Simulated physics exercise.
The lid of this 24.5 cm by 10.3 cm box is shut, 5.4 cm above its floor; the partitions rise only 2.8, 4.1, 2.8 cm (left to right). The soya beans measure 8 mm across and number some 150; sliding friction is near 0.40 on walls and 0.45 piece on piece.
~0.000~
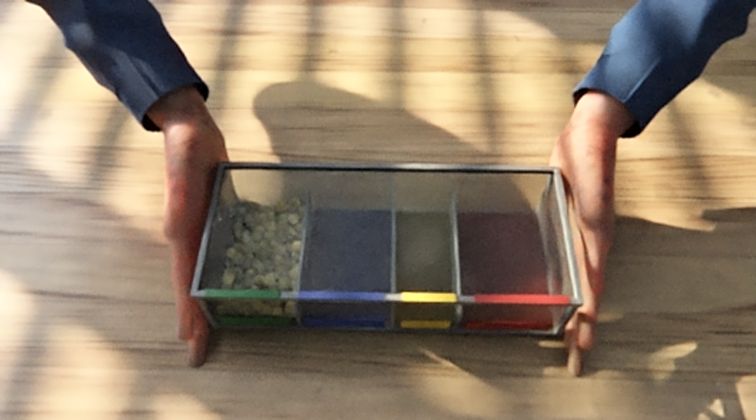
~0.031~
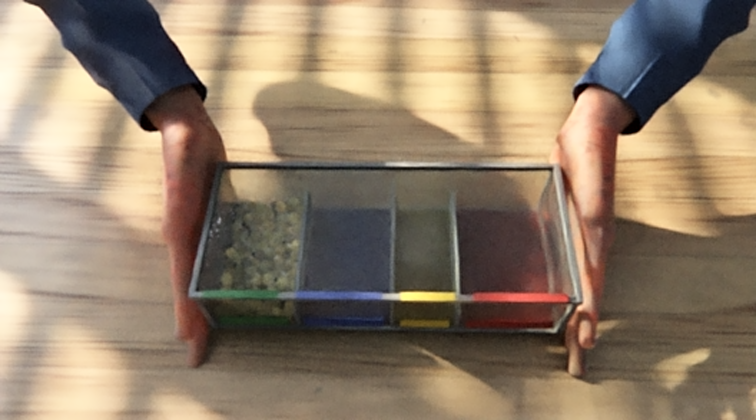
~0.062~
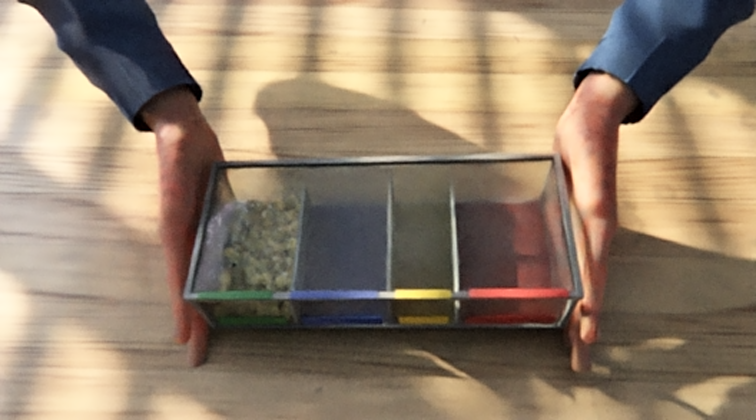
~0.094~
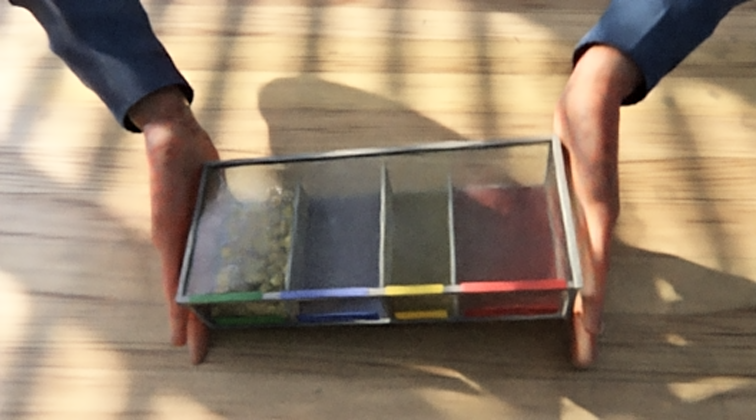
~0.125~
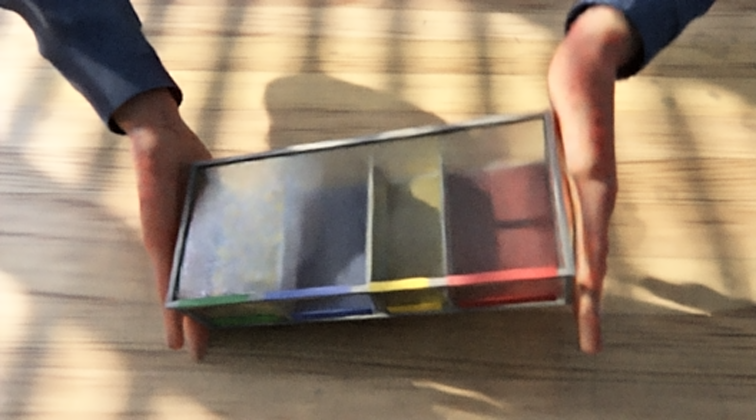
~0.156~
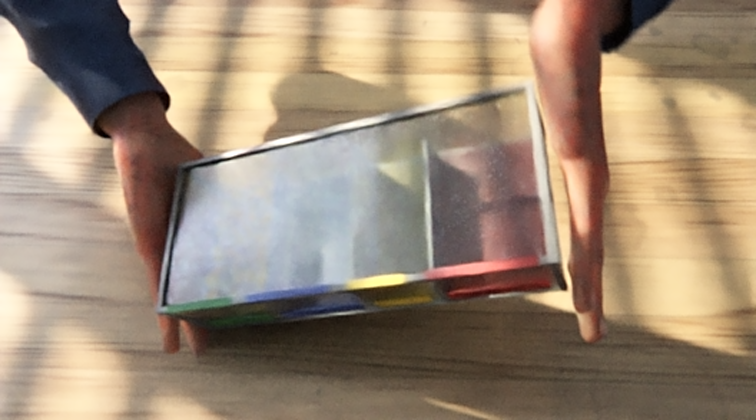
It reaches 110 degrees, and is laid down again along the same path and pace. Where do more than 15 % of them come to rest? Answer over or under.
Red under, blue under, green over, yellow under.
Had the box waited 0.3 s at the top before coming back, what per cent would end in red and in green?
Then: Red 0, green 100.
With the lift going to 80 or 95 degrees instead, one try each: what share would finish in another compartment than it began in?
About 0 and 0 per cent.
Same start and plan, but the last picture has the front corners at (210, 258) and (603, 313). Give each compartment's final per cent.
Red 45, blue 50, green 0, yellow 5.
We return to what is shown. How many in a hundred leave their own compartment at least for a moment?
Some 0 per cent.
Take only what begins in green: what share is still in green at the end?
Some 100 per cent.
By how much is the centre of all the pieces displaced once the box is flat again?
Some 1.0 cm.
After 0.59 s, tilt 109 degrees; green 100 %.
After 0.88 s, tilt 46 degrees; green 100 %.
After 1.27 s, tilt 0 degrees; green 100 %.
By 2.1 s all is still; red 0 %, blue 0 %, green 100 %, yellow 0 %.
